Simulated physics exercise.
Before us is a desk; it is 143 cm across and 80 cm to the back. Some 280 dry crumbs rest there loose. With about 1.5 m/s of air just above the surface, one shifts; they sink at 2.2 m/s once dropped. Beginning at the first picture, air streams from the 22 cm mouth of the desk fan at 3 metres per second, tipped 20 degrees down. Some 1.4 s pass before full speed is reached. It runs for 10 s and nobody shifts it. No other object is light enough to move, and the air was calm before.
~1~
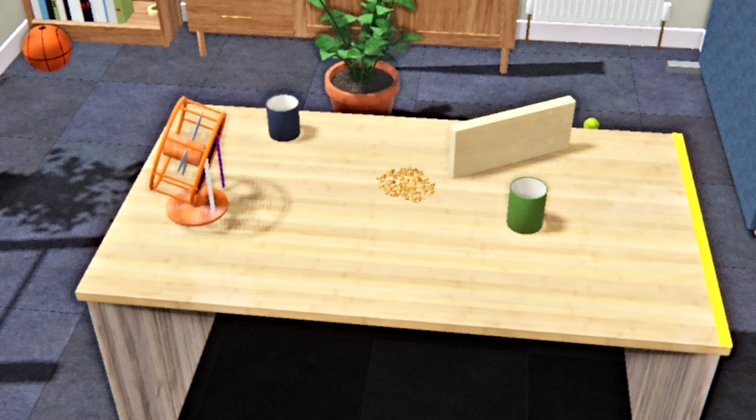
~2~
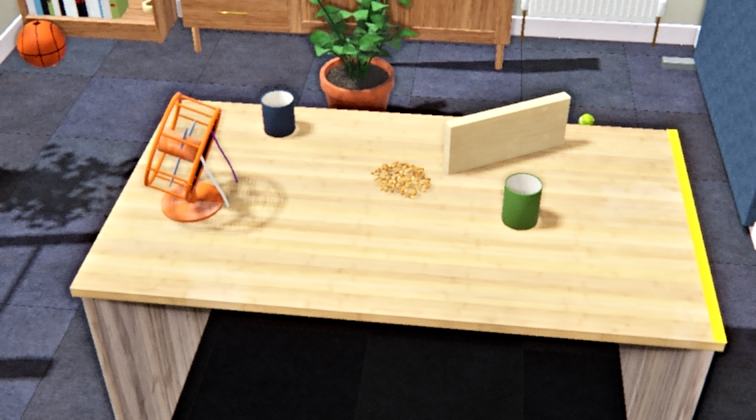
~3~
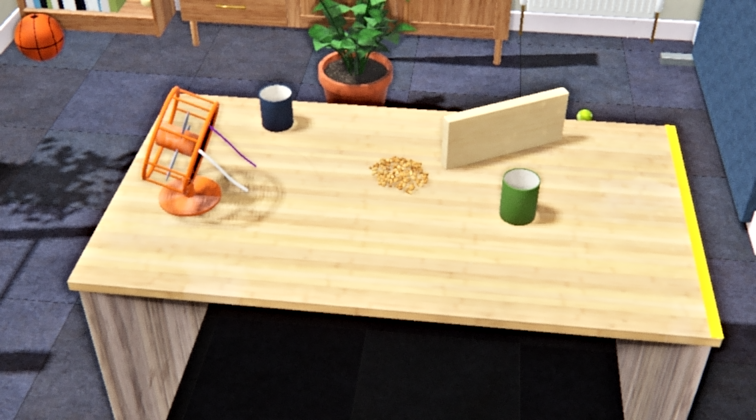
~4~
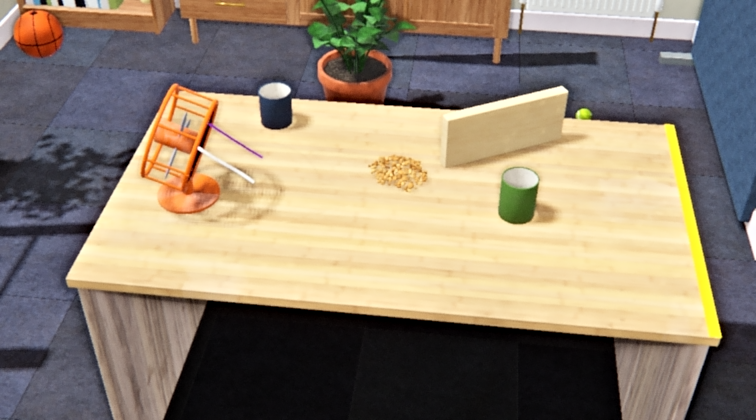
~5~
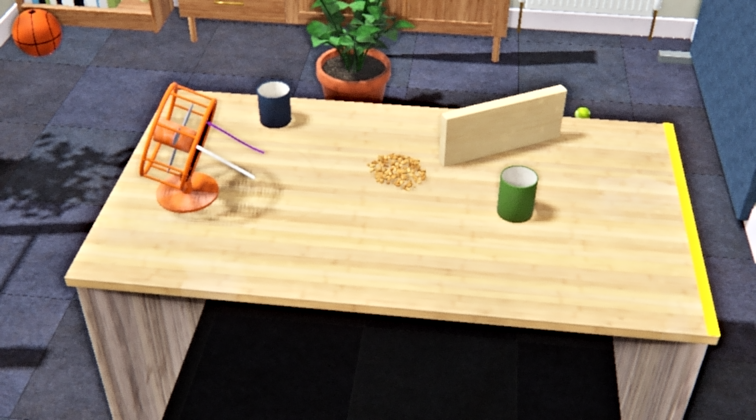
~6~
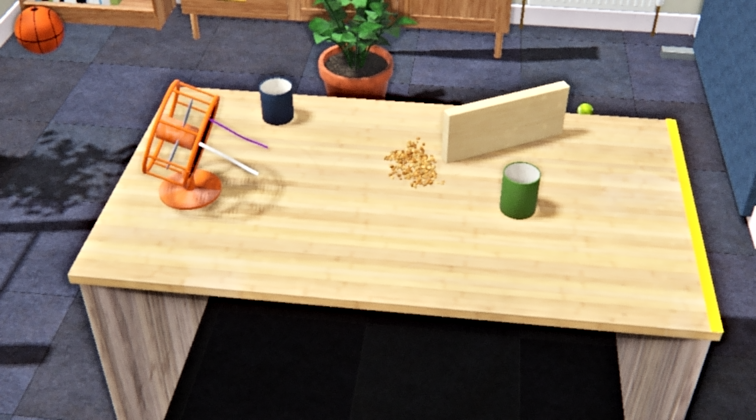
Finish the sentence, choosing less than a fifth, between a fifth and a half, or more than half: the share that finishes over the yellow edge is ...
The share that finishes over the yellow edge is between a fifth and a half.
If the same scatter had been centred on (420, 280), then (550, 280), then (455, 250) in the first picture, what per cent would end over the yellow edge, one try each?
2, 90 and 90 in a hundred, respectively.
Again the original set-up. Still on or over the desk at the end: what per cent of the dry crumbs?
Result: Some 15 %.
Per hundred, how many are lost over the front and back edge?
I'd guess close to 0 percent front and near 50 percent back.
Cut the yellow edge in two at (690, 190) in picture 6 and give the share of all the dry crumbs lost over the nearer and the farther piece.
0 % nearer; 40 % farther.
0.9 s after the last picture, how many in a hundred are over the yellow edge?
40 %, roughly.
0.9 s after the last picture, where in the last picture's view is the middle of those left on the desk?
I'd point to somewhere around (475, 138).
Then, 0.9 s after the last picture the count stands so, 36 % are over the yellow edge; the middle of those still in play is near (475, 138).
Then, 2.1 s after the last picture the count stands so, 40 % are over the yellow edge; the middle of those still in play is near (464, 141).
Then, 4.4 s after the last picture the count stands so, 40 % are over the yellow edge; the middle of those still in play is near (464, 141).
Then, 8.9 s after the last picture, at the end, 40 % are over the yellow edge.
